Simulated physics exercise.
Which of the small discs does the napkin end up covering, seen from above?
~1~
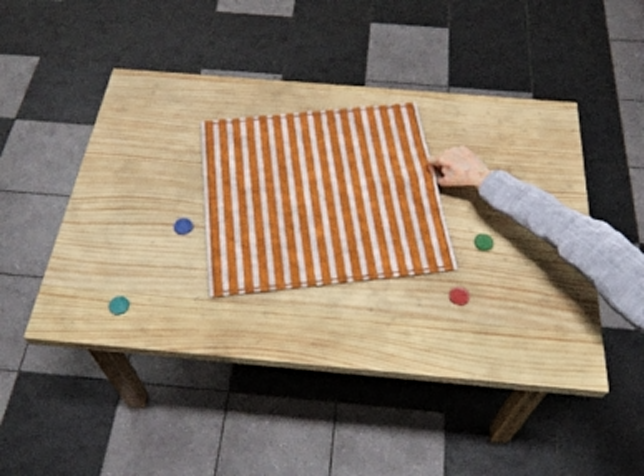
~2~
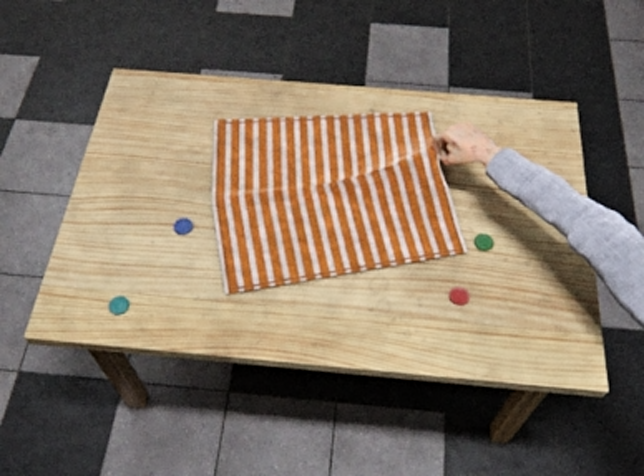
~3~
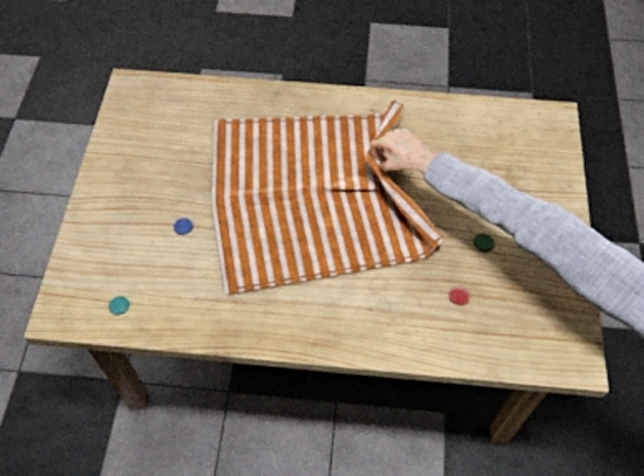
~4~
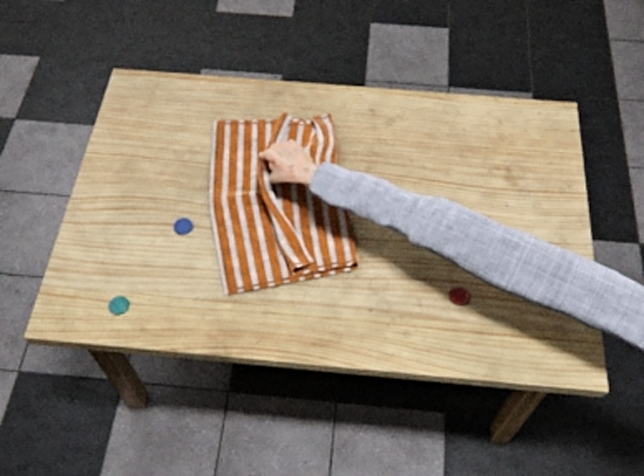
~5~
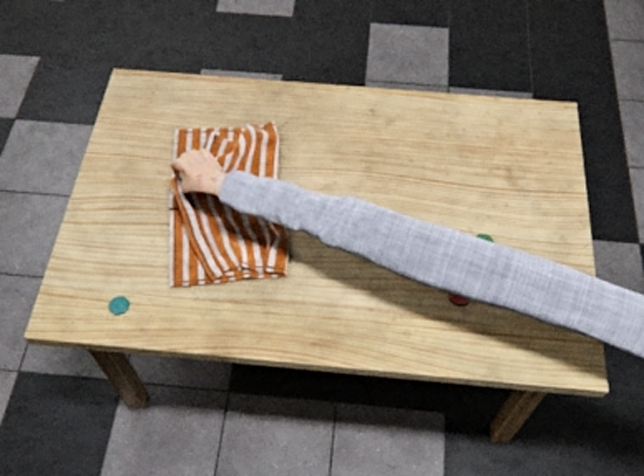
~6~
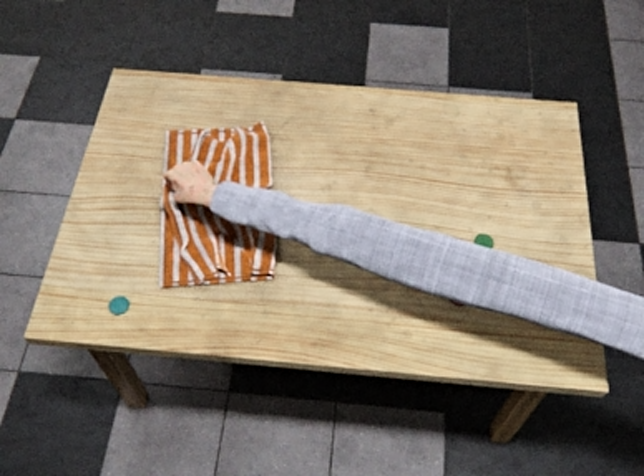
Only the blue disc ends up hidden under the napkin. The teal, green and red ones are all left uncovered by the cloth.
The clip opens on an orange and white striped napkin lying flat on a wooden table, with small teal, blue, green and red discs around it, as a hand in a grey sleeve holds its right edge. The napkin shifts slightly right and creases. The hand then carries that edge left, folding it over the rest and bunching the cloth into a narrower, rumpled bundle. Next the whole bundle moves left and covers the blue disc. It shifts slightly farther left and ends with the hand still on it, the teal and green discs in view and the sleeve across the red one.
